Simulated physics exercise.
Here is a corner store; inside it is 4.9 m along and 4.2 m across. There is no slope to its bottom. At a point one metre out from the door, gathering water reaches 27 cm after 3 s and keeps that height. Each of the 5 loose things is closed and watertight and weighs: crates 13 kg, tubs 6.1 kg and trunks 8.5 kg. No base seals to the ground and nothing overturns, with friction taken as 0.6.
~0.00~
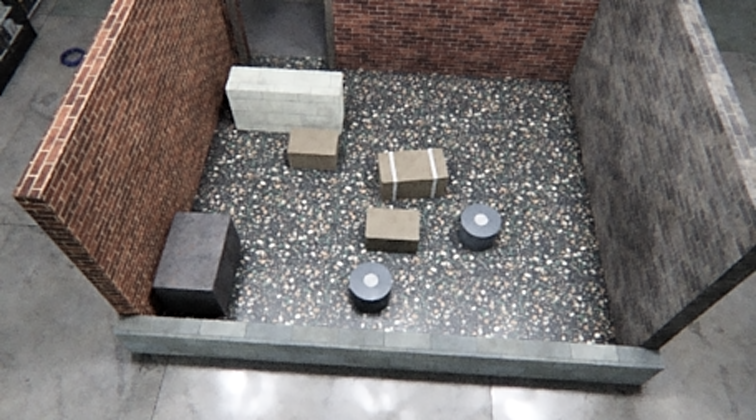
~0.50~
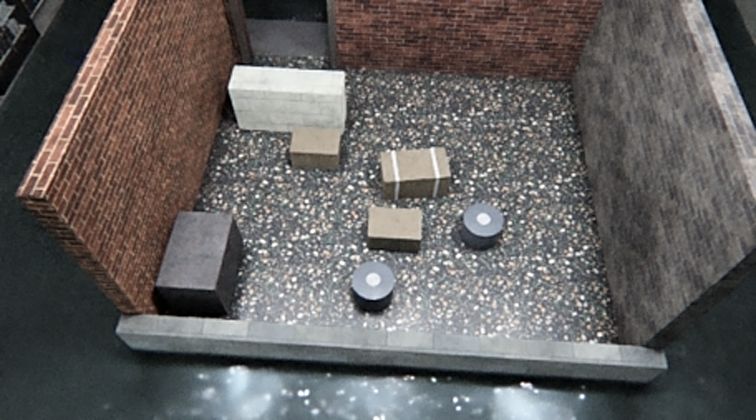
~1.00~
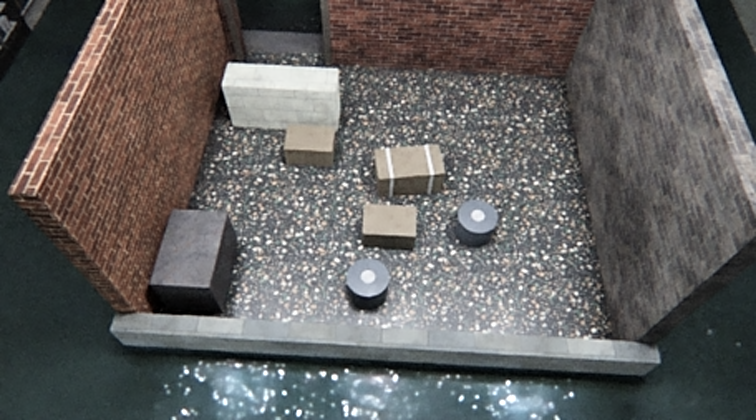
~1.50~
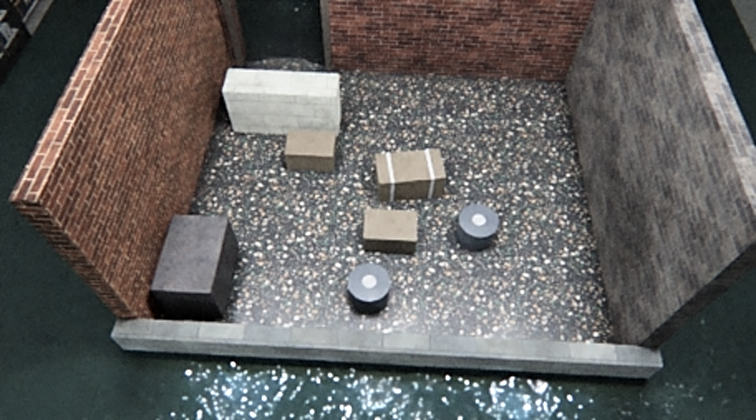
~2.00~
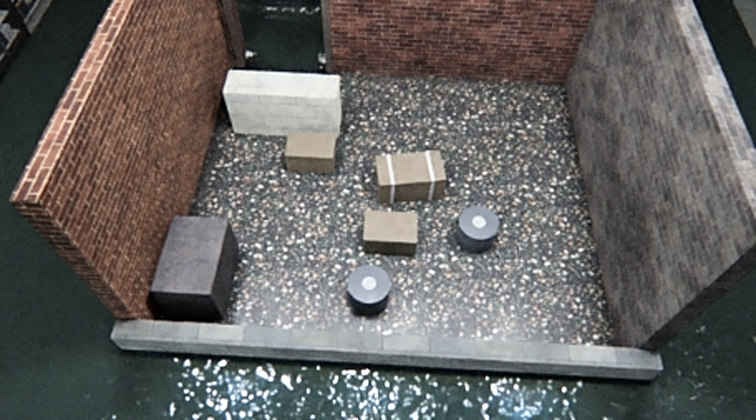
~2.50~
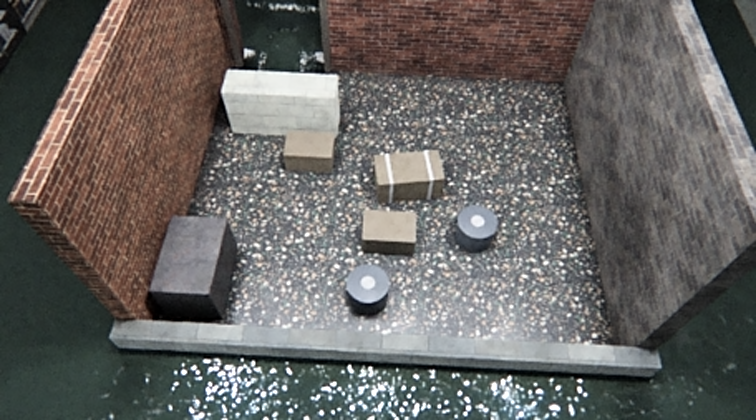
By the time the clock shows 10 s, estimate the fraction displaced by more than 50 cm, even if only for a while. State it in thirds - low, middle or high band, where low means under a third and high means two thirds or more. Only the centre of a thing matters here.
Low band.
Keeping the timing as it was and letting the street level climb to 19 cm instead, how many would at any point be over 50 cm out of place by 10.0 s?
Count under that change: 0.
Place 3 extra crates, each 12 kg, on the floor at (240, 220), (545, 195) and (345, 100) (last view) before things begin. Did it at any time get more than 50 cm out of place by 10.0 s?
In turn: Past it, past it, past it.
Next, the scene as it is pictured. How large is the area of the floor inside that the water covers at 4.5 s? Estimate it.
8.0 m2.
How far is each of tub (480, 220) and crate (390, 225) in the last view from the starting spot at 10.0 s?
First 30 cm, then 5 cm.
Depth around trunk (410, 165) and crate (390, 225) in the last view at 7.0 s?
Some 2 cm at the first, some 2 cm at the second.
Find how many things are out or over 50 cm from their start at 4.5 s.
I count 0.
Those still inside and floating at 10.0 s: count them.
It comes to 3.
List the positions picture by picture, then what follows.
In the first frame, a crate at (393, 224) rests on the ground; a tub at (371, 281) rests on the ground; 0.0 m2 under water; 0 of 5 have shifted.
In the second frame, a crate at (395, 223), on the bottom; a tub at (373, 280) rests on the ground; water covers 0.0 m2; 0 of 5 have shifted.
In the third frame, a crate at (390, 220), on the bottom; a tub at (368, 277), on the bottom; 0.0 m2 under water; 0 of 5 have shifted.
In the fourth frame, a crate at (391, 224), on the bottom; a tub at (369, 282) rests on the ground; 0.0 m2 under water; 0 of 5 have shifted.
In the fifth frame, a crate at (391, 226) rests on the ground; a tub at (369, 284), on the bottom; water covers 0.5 m2; 0 of 5 have shifted.
In the sixth frame, a crate at (390, 226), on the bottom; a tub at (368, 283), on the bottom; water covers 1.0 m2; 0 of 5 have shifted.
After 3.5 s 0 of 5 are over 50 cm from their spots; 0 afloat.
After 4.5 s 0 of 5 are over 50 cm from their spots; 0 afloat.
After 7.0 s 0 of 5 are over 50 cm from their spots; 0 afloat.
After 10.0 s 0 of 5 are over 50 cm from their spots, and 0 have been at some point; 3 afloat.
